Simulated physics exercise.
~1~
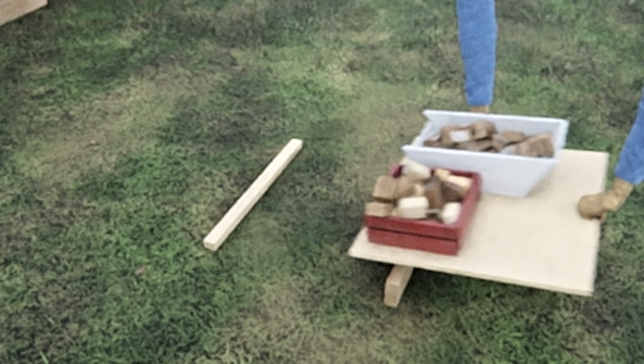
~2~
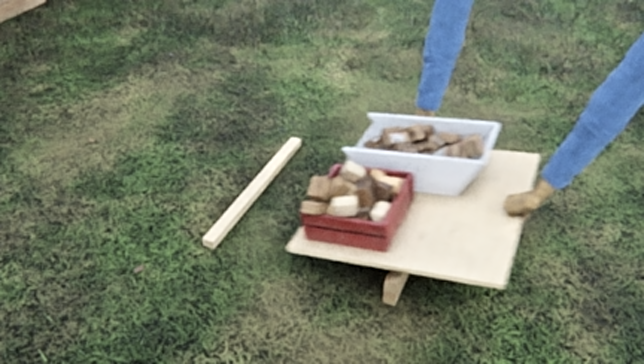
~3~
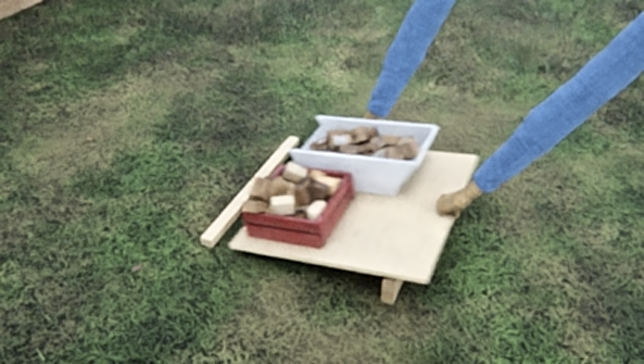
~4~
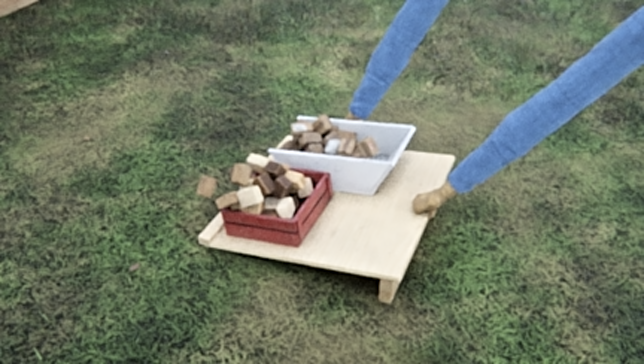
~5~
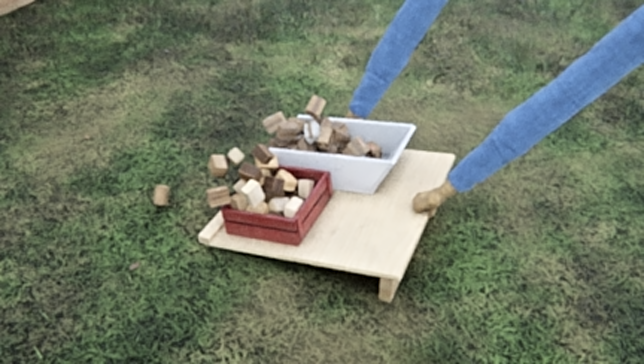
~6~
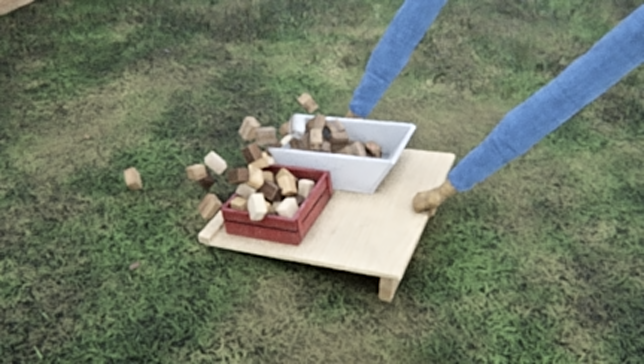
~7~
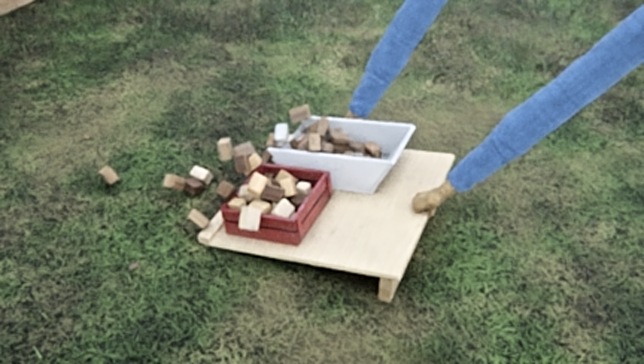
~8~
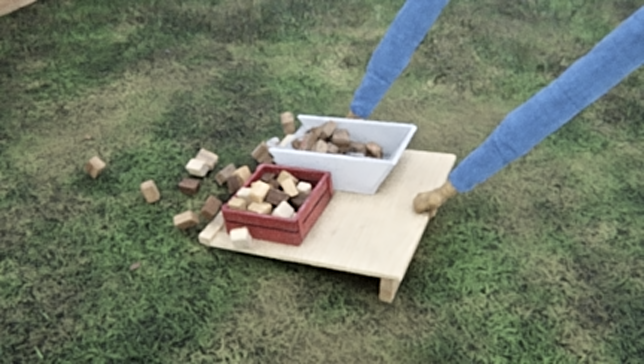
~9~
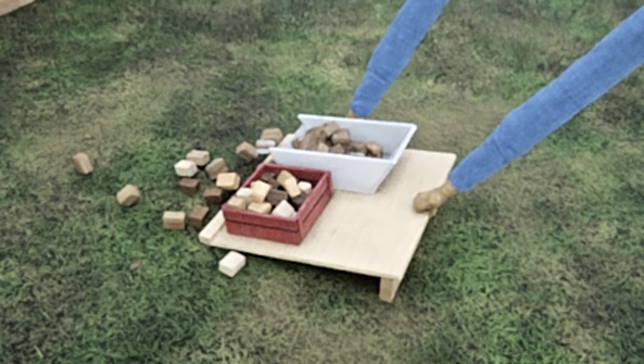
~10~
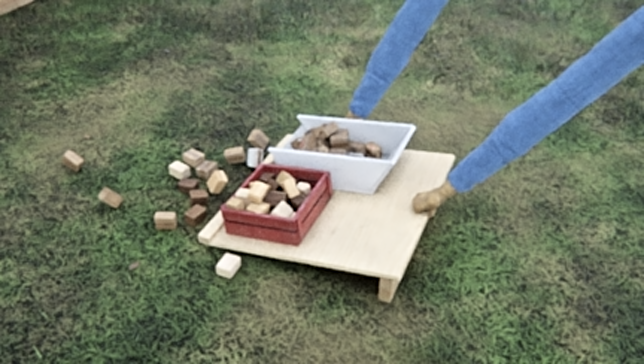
Two hands on long blue-sleeved arms grip a pale wooden board above patchy grass, seen from above by a slightly swaying camera. On the board sit a red box of wooden blocks at the front and a white, slope-ended box of small brown and pale pieces behind it. The hands drive the board quickly leftward and down to a pale batten lying on the grass, where it stops abruptly. Blocks and pieces spring up and fly over the left sides, tumbling onto the grass. Finally, several lie scattered at left, while both boxes stay put, still holding many, and the hands keep hold.
